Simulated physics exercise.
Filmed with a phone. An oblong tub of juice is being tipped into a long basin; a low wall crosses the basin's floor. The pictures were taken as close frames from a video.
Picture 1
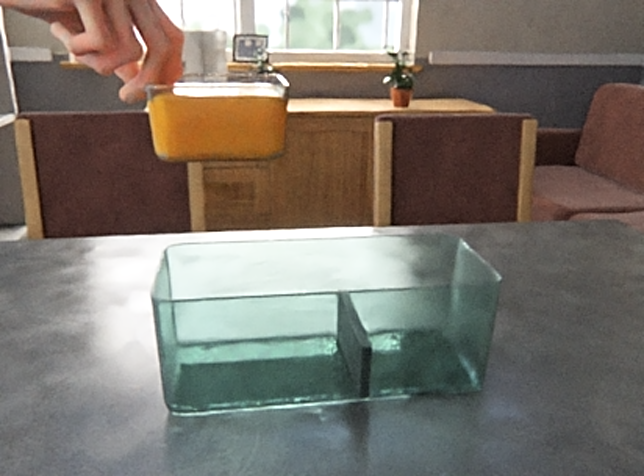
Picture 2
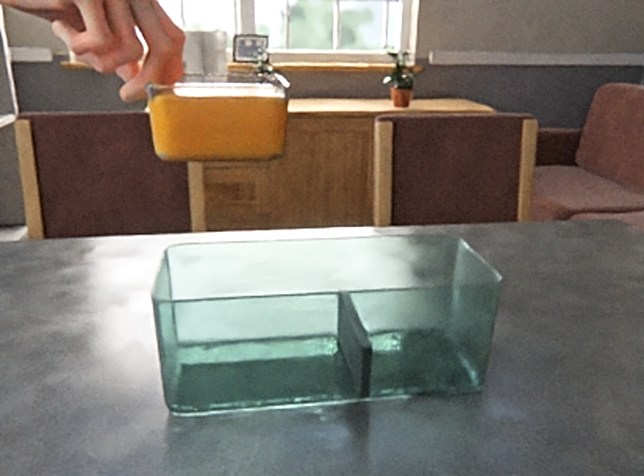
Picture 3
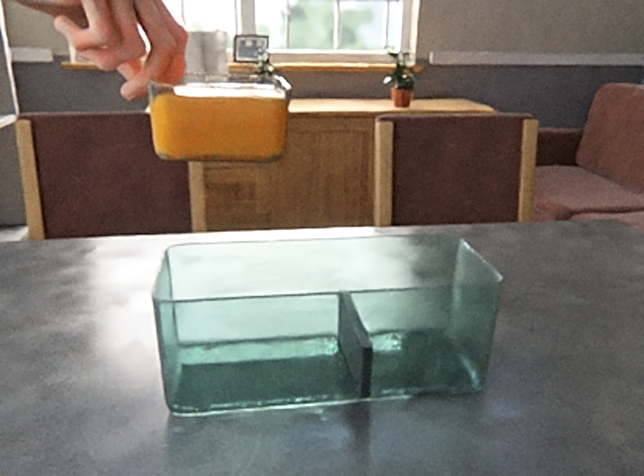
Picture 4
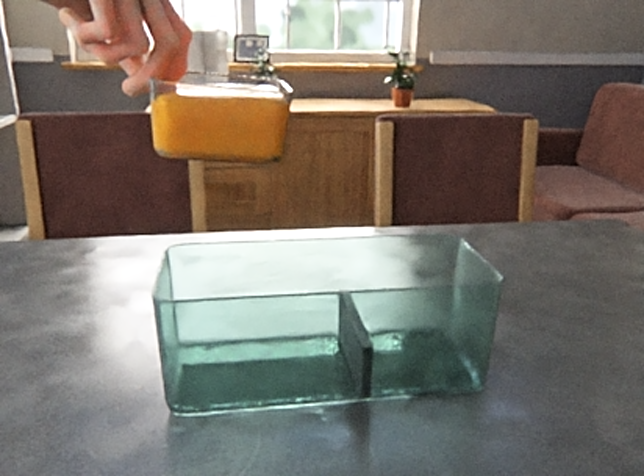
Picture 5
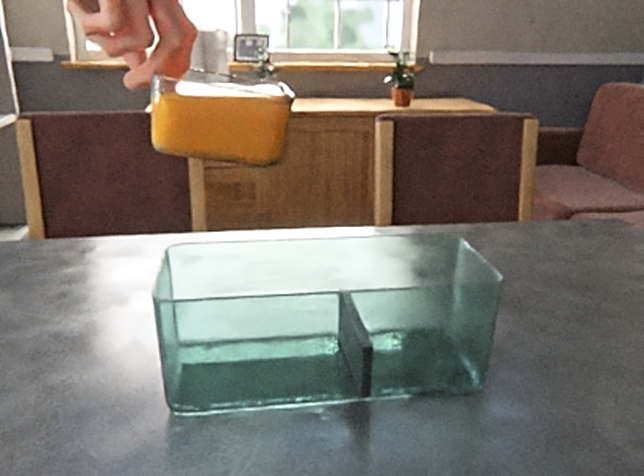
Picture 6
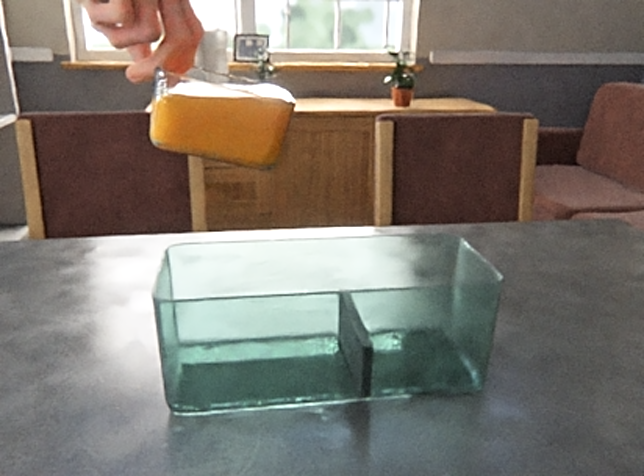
At the start, a hand holds a clear oblong tub of orange juice level above a long, greenish glass basin with a low wall across its floor. The hand slowly tilts the tub, lowering its right end slightly, while the juice stays inside and the basin remains still on the grey table.
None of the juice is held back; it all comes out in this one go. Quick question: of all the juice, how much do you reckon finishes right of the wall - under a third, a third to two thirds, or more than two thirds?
The share right of the wall does reach a third but does not go past two thirds.
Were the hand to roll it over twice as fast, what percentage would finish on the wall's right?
Close to 35 out of every hundred.
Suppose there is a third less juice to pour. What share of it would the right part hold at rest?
Roughly 15 in a hundred.
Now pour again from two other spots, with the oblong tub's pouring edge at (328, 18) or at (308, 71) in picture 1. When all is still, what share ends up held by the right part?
One after the other: 80 %, 75 %.
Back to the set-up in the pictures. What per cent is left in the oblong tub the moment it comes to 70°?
35 per cent, roughly.
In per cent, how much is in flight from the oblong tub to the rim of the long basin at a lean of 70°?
Around 35 percent.
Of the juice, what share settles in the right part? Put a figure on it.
Around 55 percent.
A moment on, the oblong tub is tipped part way and 34 per cent is still to pour, 8 is left of the wall and 21 right of it.
Next, the oblong tub is tipped right over and 2 per cent is still to pour, 36 is left of the wall and 54 right of it.
Then the oblong tub is tipped right over and 0 per cent is still to pour, 44 is left of the wall and 55 right of it.
Later the oblong tub is tipped right over and 0 per cent is still to pour, 44 is left of the wall and 55 right of it.
At rest 44 per cent lies left of the wall, 55 right of it and 1 outside.
